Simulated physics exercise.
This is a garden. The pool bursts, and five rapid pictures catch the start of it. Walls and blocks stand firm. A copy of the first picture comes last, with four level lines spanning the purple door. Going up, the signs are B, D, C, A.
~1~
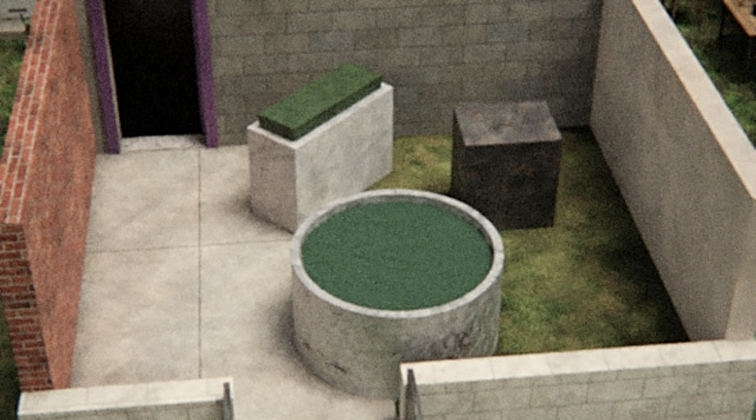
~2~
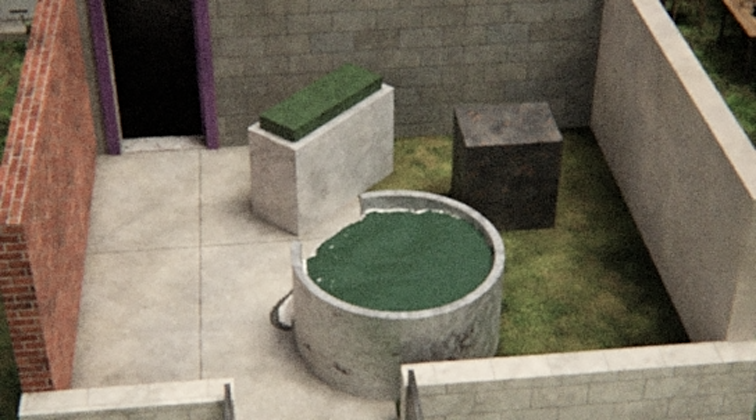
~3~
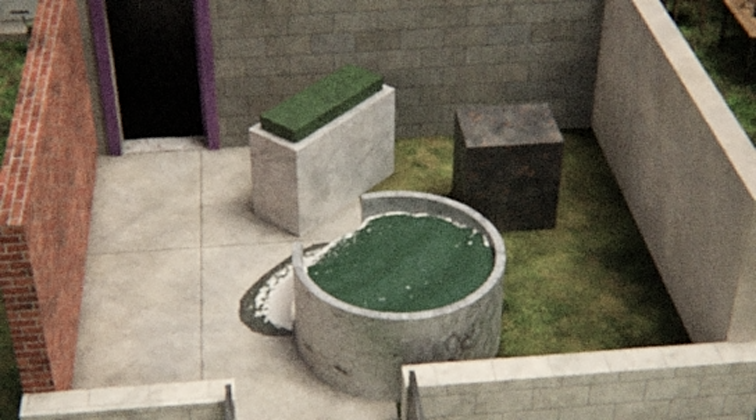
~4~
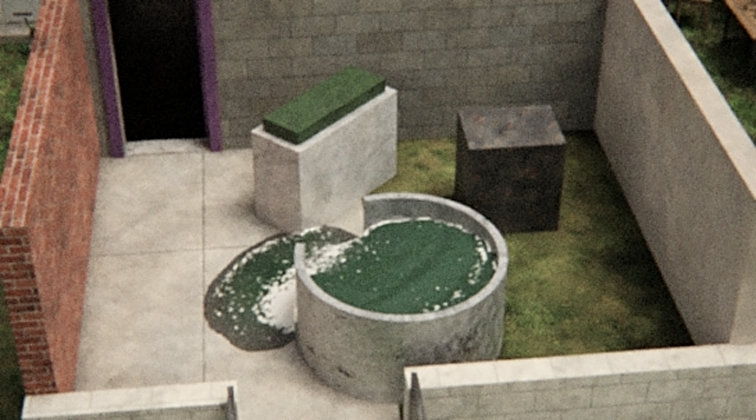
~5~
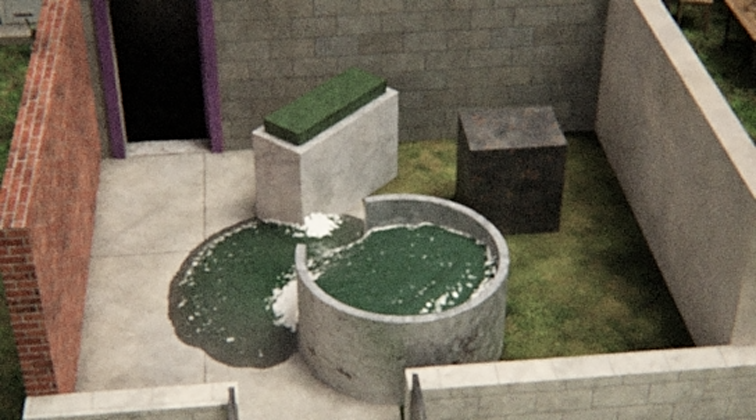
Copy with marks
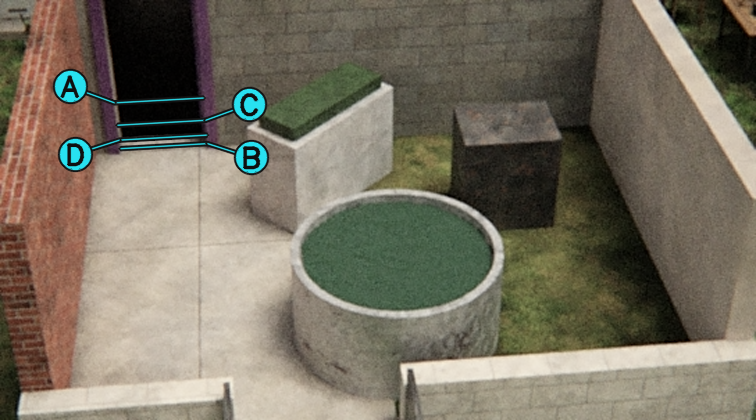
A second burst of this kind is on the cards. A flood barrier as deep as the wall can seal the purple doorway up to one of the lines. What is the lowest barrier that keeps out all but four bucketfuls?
Take C.
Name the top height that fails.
Height D.
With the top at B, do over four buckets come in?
Yes, that goes wrong.
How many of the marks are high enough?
Two of the four.
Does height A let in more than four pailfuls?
No.
On the marked copy, A at (159, 100); B at (164, 146); C at (161, 122); D at (163, 137); from the bottom up B, D, C, A.
With A, nothing gets over.
With B, dozens of bucketfuls pour in.
With C, a bucket or two gets in.
With D, about 14 bucketfuls get in.
